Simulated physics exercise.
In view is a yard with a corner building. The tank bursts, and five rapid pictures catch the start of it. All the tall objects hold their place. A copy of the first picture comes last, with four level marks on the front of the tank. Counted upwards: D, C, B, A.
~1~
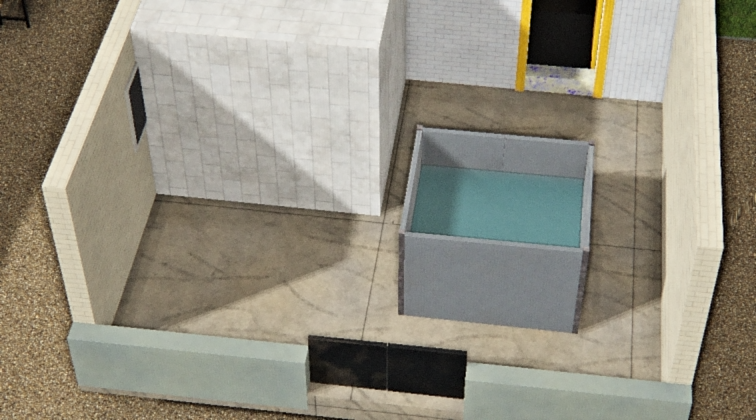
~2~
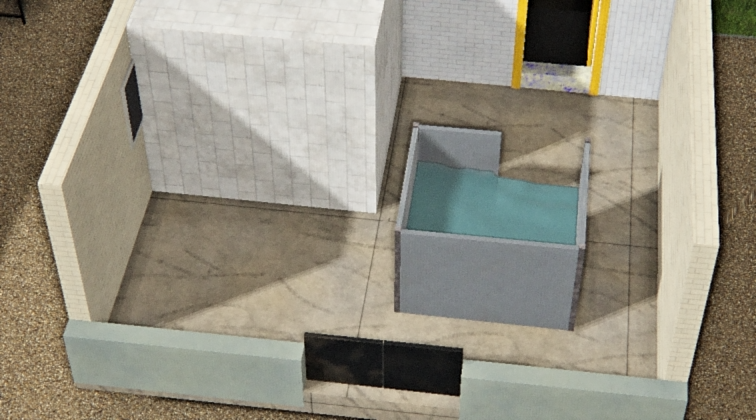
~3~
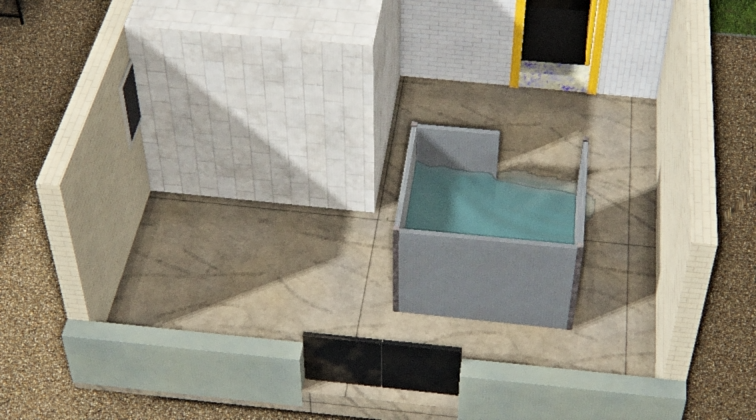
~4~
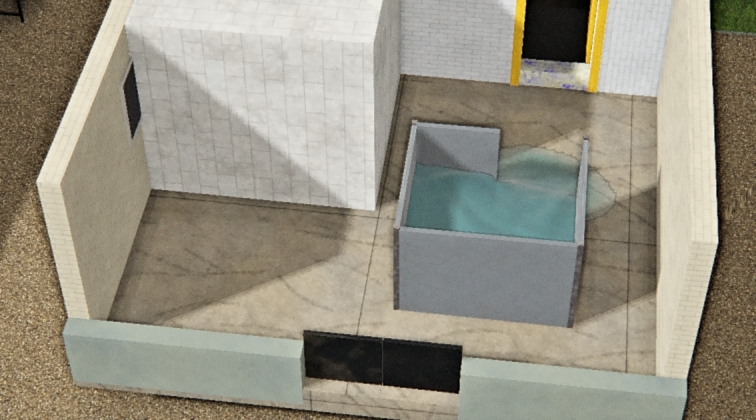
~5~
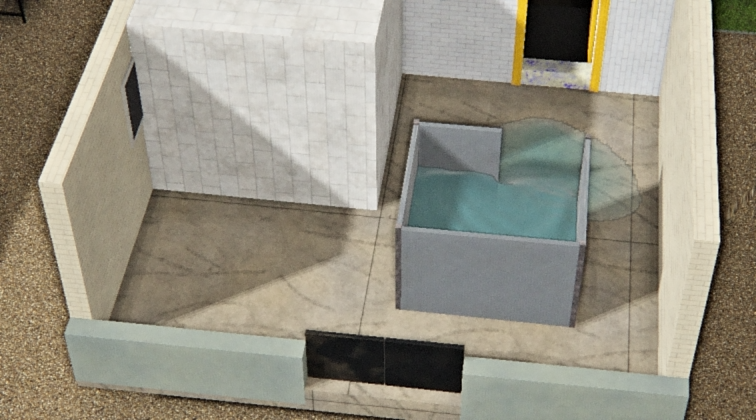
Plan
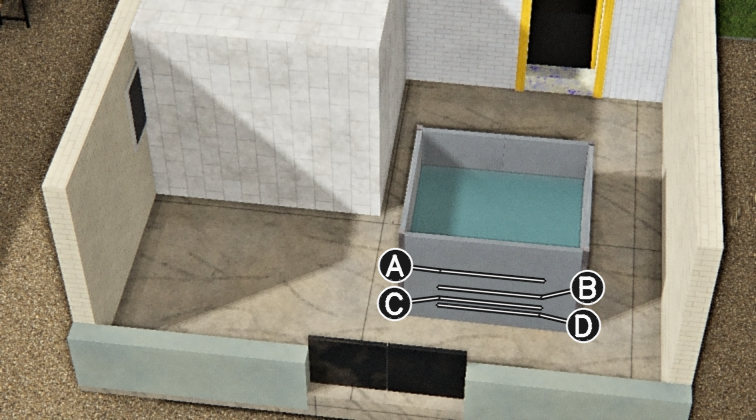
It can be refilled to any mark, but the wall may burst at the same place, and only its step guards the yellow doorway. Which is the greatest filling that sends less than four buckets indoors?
That is mark B.
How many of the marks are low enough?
Three of them.
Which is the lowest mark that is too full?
Here it is mark A.
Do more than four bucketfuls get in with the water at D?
No.
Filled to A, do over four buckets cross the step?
Yes.
On the marked copy, A at (491, 275); B at (490, 292); C at (489, 302); D at (488, 310); from the bottom up D, C, B, A.
For mark A, about 11 bucketfuls get in.
For mark B, a splash gets over, under a bucket.
For mark C, nothing gets over.
For mark D, nothing gets over.
